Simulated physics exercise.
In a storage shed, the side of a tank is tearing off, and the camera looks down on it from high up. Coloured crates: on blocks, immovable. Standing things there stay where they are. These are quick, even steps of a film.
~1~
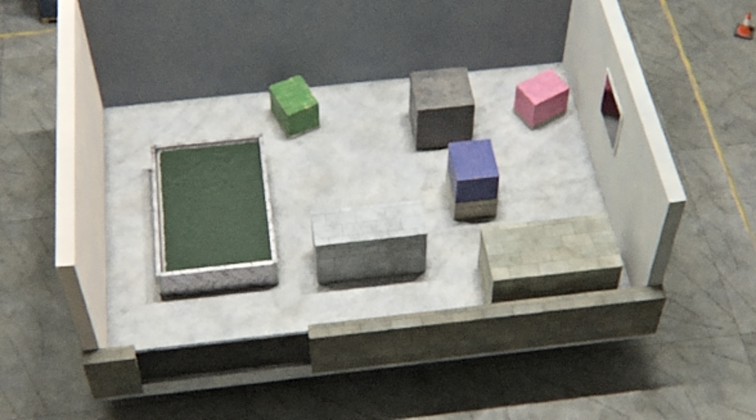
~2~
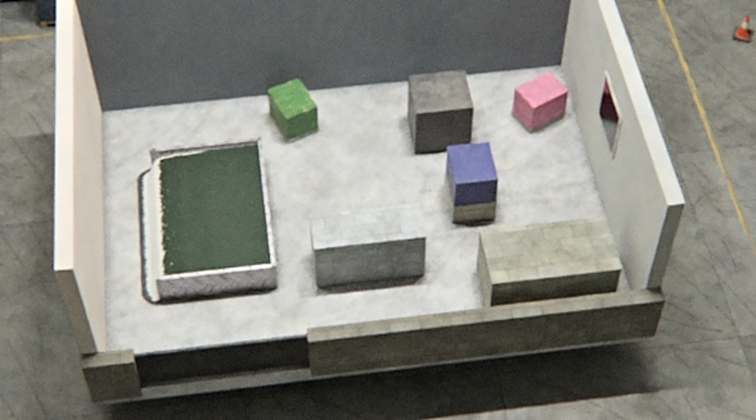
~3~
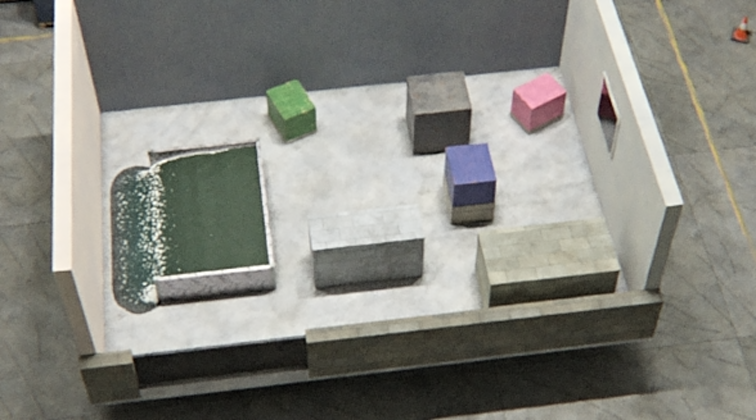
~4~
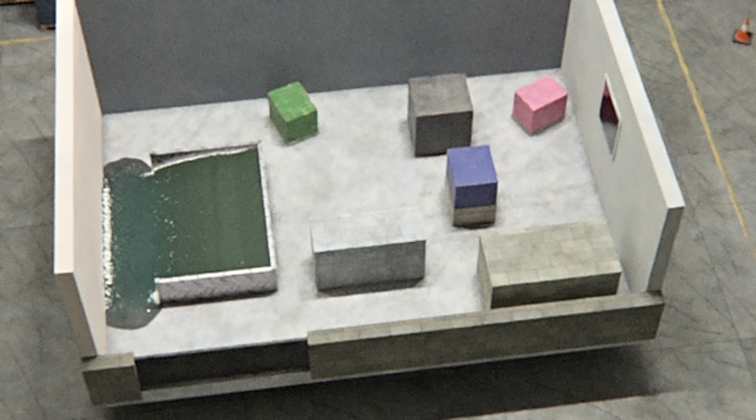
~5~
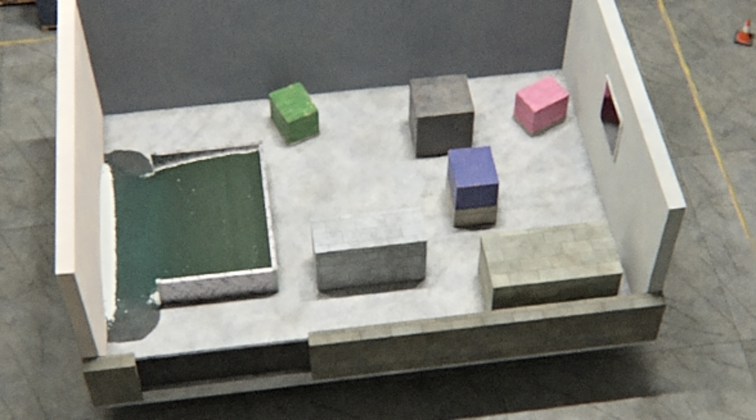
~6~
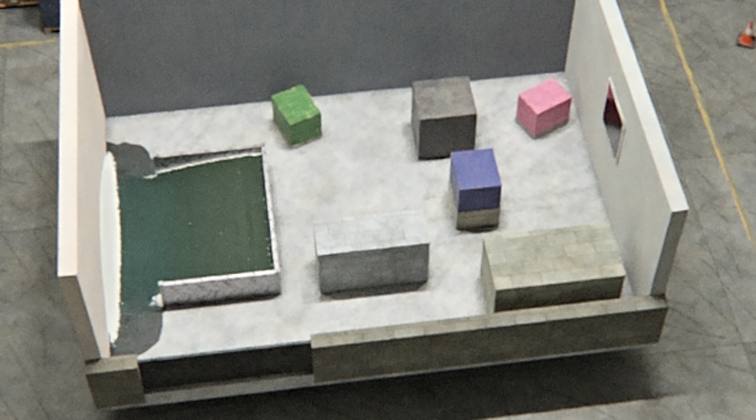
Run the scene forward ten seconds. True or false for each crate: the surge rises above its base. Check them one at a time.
Green crate: True; pink crate: False; blue crate: False.
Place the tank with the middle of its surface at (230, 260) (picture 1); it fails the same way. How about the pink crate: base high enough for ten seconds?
Result - pink stays clear.
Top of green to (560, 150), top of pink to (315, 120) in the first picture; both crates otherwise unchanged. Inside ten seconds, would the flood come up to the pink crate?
As for the pink one, it is dampened.
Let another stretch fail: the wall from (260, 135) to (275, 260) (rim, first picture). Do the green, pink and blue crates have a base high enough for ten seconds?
Green: Flooded, pink: Flooded, blue: Clear.
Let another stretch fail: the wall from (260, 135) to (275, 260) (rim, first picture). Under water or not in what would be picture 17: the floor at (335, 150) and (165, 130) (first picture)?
Going point by point, the first is waterlogged and the second is high and dry.
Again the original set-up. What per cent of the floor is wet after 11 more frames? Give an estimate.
About 20 per cent.
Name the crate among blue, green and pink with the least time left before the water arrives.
The green one, I say.
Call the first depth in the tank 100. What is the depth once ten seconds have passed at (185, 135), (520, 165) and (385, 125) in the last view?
In that order: 10, 8 and 8 per cent.
A moment on, water covers 15 % of the floor; the green crate not reached, the pink crate not reached, the blue crate not reached.
Next, water covers 20 % of the floor; the green crate not reached, the pink crate not reached, the blue crate not reached.
Then, water covers 45 % of the floor; the green crate water round its plinth, the pink crate not reached, the blue crate not reached.
Later, water covers 75 % of the floor; the green crate water round its plinth, the pink crate water round its plinth, the blue crate water round its plinth.
In the end, water covers 95 % of the floor; the green crate was topped, the pink crate stayed above the water, the blue crate stayed above the water.
